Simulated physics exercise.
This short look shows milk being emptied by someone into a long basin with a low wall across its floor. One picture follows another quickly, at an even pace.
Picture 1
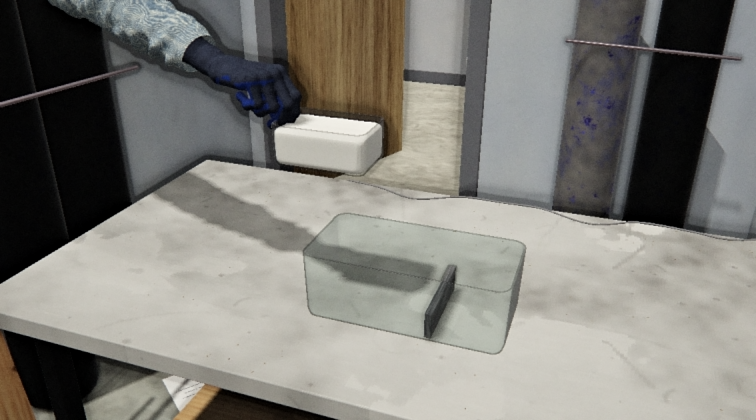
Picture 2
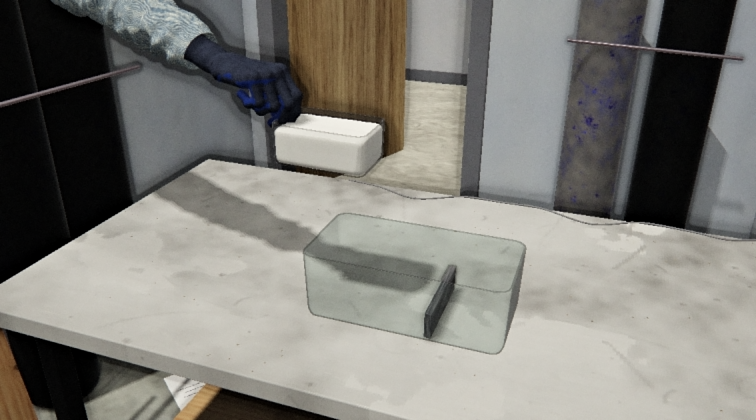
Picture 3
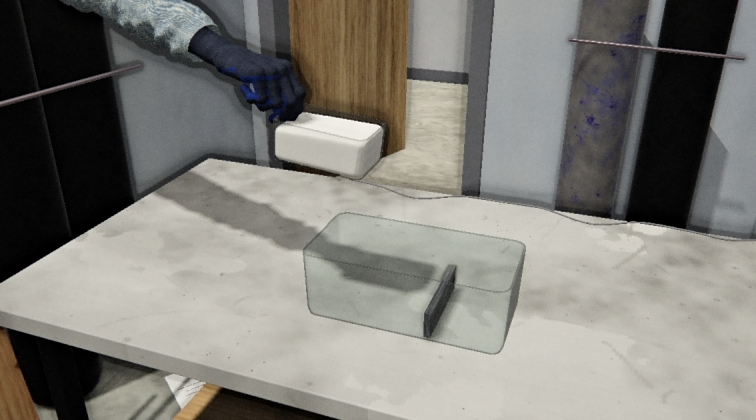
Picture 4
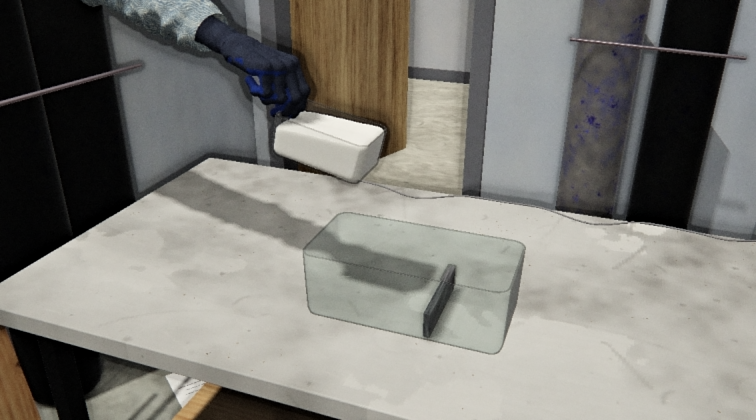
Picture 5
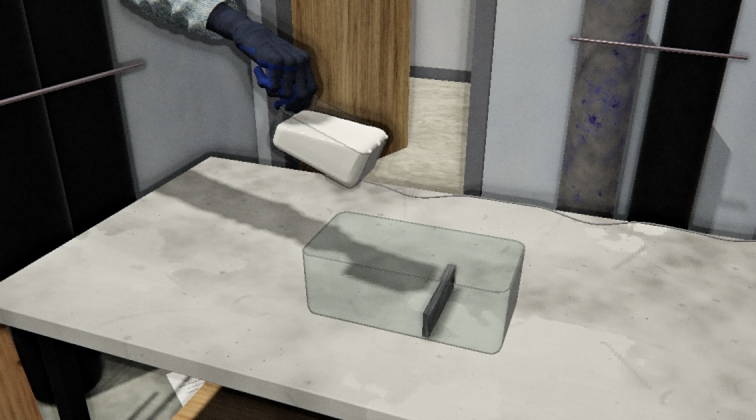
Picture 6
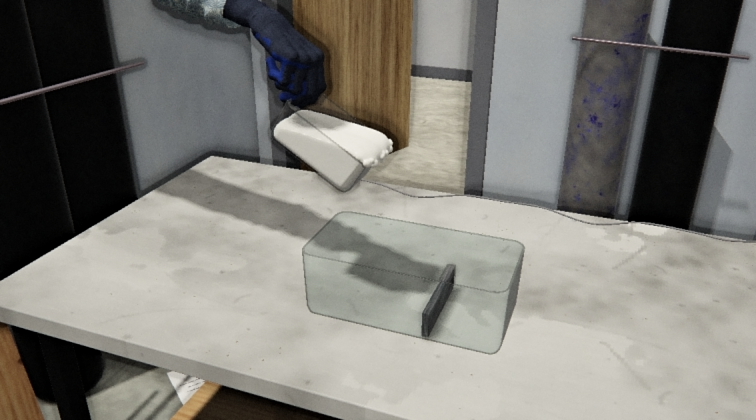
A dark blue hand held a small white container above a pale table, behind a clear basin with a low wall inside, and gradually tilted it down to the right until milk reached its rim.
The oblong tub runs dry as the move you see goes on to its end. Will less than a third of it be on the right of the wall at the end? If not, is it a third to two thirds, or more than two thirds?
Yes.
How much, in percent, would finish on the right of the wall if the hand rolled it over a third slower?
About 5 per cent.
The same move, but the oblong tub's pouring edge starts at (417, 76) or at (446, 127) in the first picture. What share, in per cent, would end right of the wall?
First place gives some 60 %, second place some 75 %.
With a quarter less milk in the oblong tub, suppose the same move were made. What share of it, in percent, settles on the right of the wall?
Roughly 5 in a hundred.
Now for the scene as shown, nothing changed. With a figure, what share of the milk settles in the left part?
It comes to about 90 per cent.
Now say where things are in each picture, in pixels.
In the first picture, it leans 0°; its right rim is at (375, 128); the milk meets the walls at (287, 121) and (375, 132); the long basin's rim runs from (321, 233) to (519, 268); the wall's top is at (441, 290).
In the second picture, it leans 1°; its right rim is at (375, 129); the milk meets the walls at (288, 121) and (375, 133).
In the third picture, it leans 6°; its right rim is at (376, 133); the milk meets the walls at (289, 120) and (376, 134).
In the fourth picture, it leans 12°; its right rim is at (377, 139); the milk meets the walls at (290, 119) and (378, 136).
In the fifth picture, it leans 21°; its right rim is at (378, 147); the milk meets the walls at (290, 118) and (378, 142); 2 per cent is over the edge.
In the sixth picture, it leans 32°; its right rim is at (376, 155); the milk meets the walls at (289, 116) and (372, 144); 8 per cent is over the edge.
A moment on, the oblong tub is tipped on its side and 17 per cent is still to pour, 32 is left of the wall and 0 right of it.
Next, the oblong tub is tipped right over and 3 per cent is still to pour, 88 is left of the wall and 2 right of it.
Then the oblong tub is tipped right over and 1 per cent is still to pour, 88 is left of the wall and 7 right of it.
Later the oblong tub is tipped right over and 0 per cent is still to pour, 90 is left of the wall and 7 right of it.
In the end 89 per cent lies left of the wall, 8 right of it and 3 outside.
